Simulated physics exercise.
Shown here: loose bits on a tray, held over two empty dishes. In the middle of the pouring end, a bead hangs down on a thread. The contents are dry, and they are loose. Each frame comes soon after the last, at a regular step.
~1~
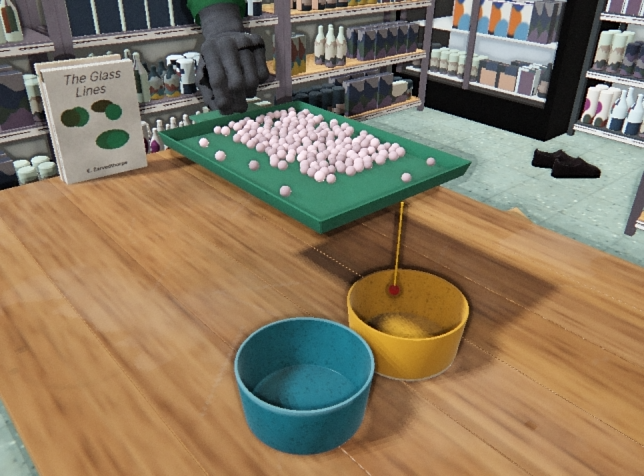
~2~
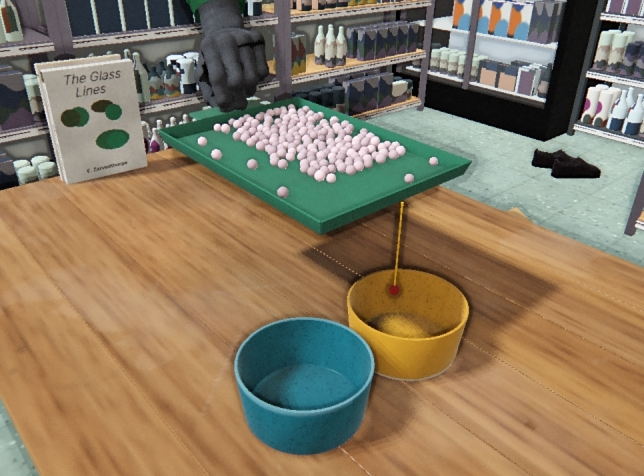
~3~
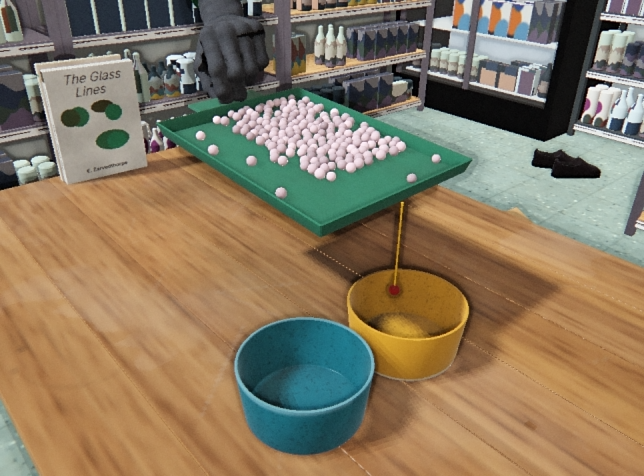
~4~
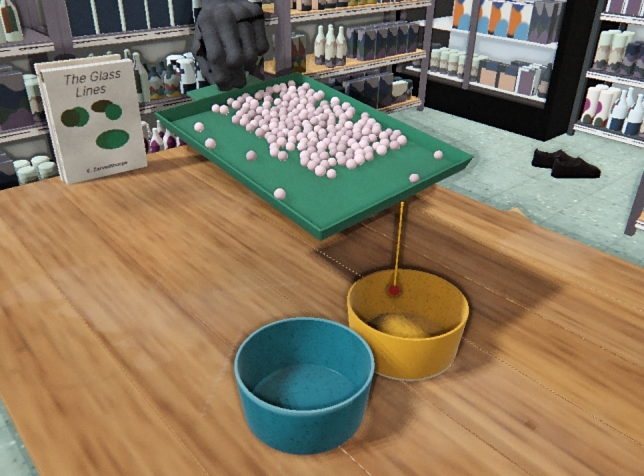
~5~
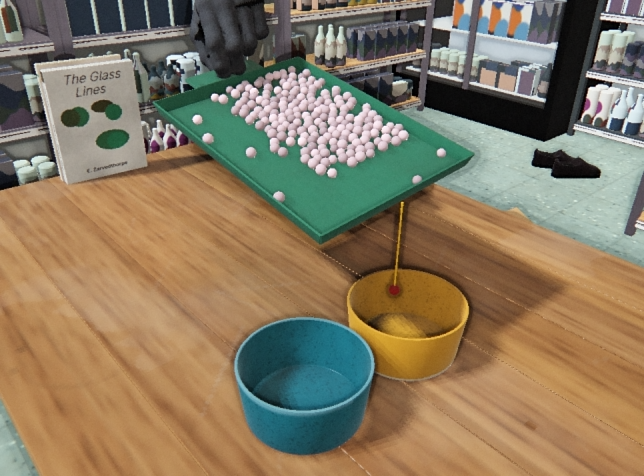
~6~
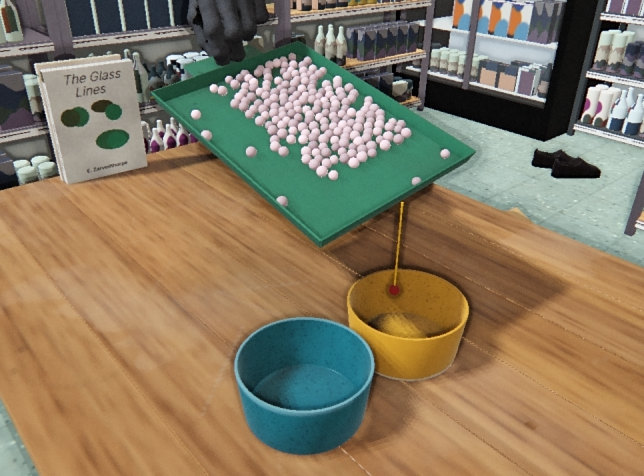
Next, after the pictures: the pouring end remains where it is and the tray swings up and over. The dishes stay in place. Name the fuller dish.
The larger heap is bound to sit in the left dish there.
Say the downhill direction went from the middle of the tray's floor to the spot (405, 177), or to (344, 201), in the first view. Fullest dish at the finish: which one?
The rightmost dish, then the leftmost dish.
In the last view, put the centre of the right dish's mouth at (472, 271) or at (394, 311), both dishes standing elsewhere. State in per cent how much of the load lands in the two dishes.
First about 20, then 70 per cent.
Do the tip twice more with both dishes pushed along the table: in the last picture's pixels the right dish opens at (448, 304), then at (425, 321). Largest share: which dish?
First try: The leftmost dish. Second try: The leftmost dish.
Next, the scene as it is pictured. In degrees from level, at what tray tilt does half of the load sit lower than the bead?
65° or so.
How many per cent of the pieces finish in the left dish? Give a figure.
Some 90 per cent.
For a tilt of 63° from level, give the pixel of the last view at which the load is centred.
In the last view, the load is centred close to (328, 335).
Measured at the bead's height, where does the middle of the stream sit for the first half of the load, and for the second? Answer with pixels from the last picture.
Earlier portion about (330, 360); later portion about (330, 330).
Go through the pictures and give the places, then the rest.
Corners of the pouring end at (321, 217) and (465, 161), level; middle of the load at (306, 141), sugar pearls; left dish at (351, 419); right dish at (452, 349); bead on its thread at (394, 290), in the first frame.
Corners of the pouring end at (321, 218) and (465, 161), level; middle of the load at (306, 139), in the second frame.
Corners of the pouring end at (321, 221) and (466, 159), tipped barely, lowest at the left corner; middle of the load at (306, 133), in the third frame.
Corners of the pouring end at (321, 226) and (467, 156), tipped a little, lowest at the left corner; middle of the load at (306, 124), in the fourth frame.
Corners of the pouring end at (321, 231) and (468, 153), tipped a little, lowest at the left corner; middle of the load at (315, 116), in the fifth frame.
Corners of the pouring end at (321, 235) and (469, 150), tipped clearly, lowest at the left corner; middle of the load at (317, 110), nearly all on the move; left dish at (351, 419); right dish at (452, 349), in the sixth frame.
Soon after the last picture, tray tipped steeply; about a third on the tray; about half in the left dish; a stray few in the right dish; a small part outside both; a small part in the air.
A little later, tray tipped past a quarter turn; most in the left dish; a stray few in the right dish; a small part outside both.
Later still, tray tipped past a quarter turn; most in the left dish; a stray few in the right dish; a small part outside both.
At rest, tray tipped past a quarter turn; most in the left dish; a stray few in the right dish; a small part outside both.
